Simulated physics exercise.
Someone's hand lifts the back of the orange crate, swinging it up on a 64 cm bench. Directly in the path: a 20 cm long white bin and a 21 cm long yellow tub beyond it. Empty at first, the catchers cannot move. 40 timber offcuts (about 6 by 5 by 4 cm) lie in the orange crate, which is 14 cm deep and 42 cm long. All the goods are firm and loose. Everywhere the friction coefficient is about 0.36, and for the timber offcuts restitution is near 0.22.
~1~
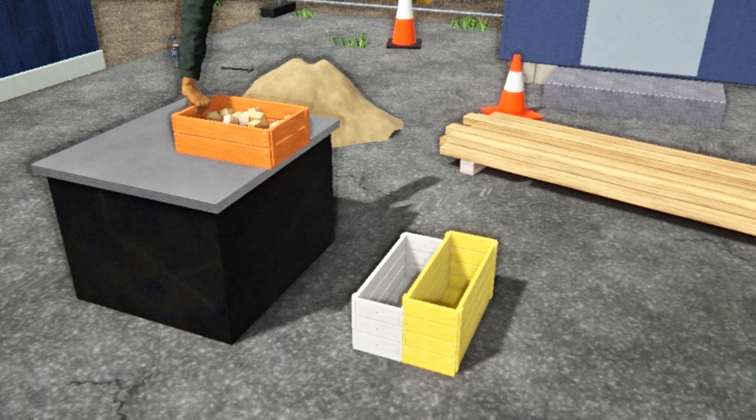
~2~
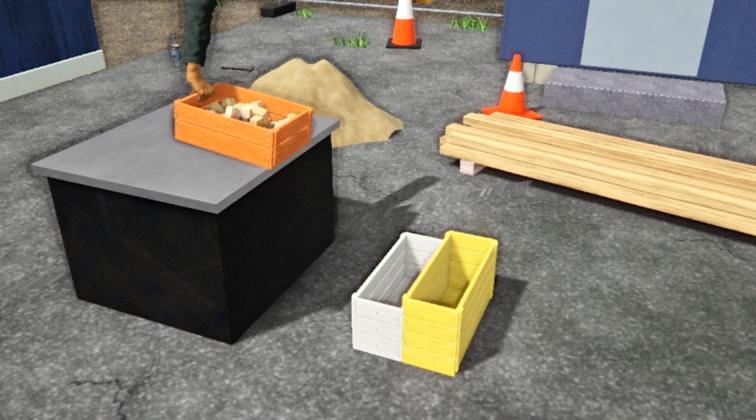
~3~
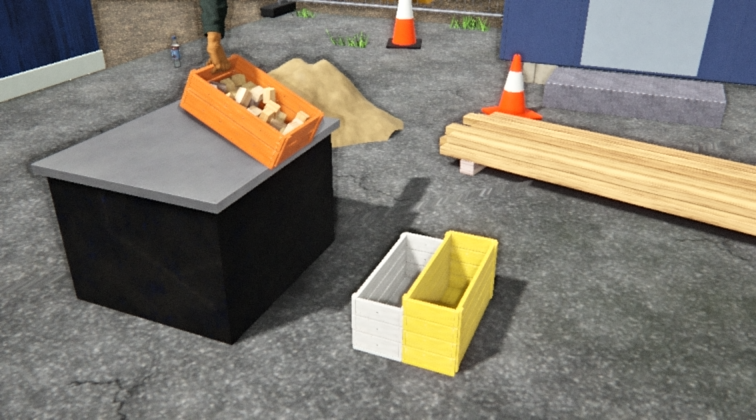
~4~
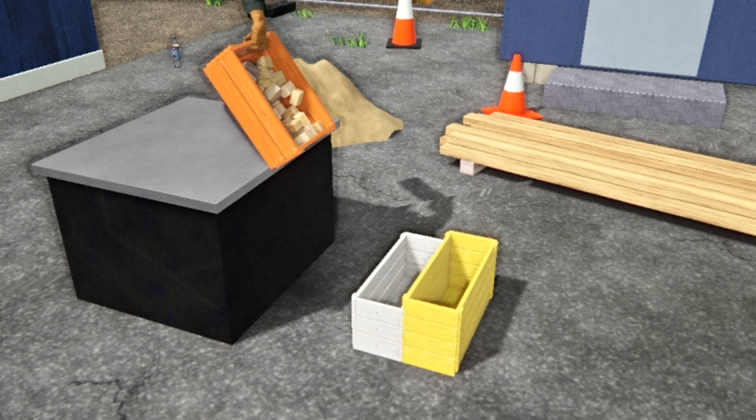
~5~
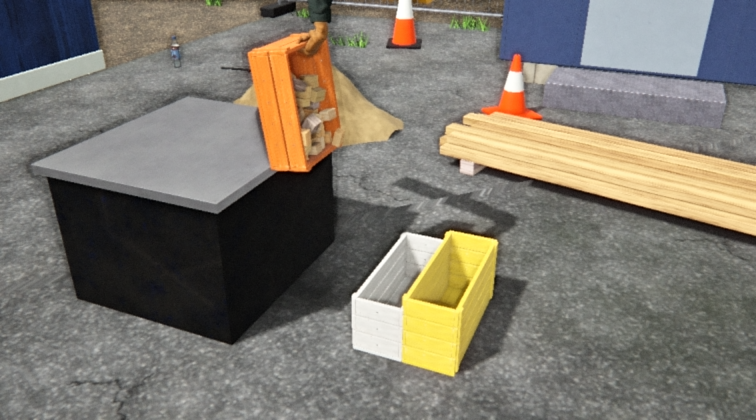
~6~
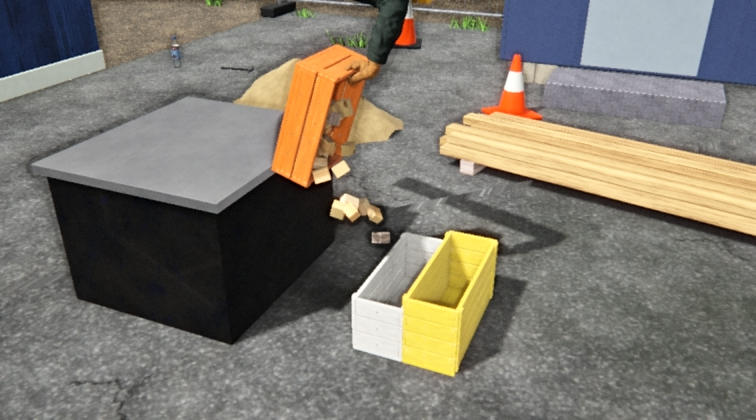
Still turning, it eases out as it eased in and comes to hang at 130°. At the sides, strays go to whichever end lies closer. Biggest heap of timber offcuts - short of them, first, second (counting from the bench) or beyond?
Answer: Before.
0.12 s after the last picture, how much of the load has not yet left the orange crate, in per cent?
Roughly 60 per cent is still inside.
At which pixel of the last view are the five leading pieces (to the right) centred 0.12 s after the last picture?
(391, 282).
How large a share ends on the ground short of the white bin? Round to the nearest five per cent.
Close to 75 in a hundred of them.
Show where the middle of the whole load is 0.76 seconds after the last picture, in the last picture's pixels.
The middle lies close to (369, 303).
Then, 0.12 s after the last picture, tilt 119°; 25 still in the orange crate, 2 in the white bin, 1 on the ground short of the white bin and 12 in the air.
Then, 0.27 s after the last picture, tilt 128°; 8 still in the orange crate, 4 in the white bin, 6 on the ground short of the white bin and 22 in the air.
Then, 0.49 s after the last picture, tilt 130°; 10 in the white bin, 18 on the ground short of the white bin and 12 in the air.
Final count (0.76 s after the last picture), 10 in the white bin and 30 on the ground short of the white bin.
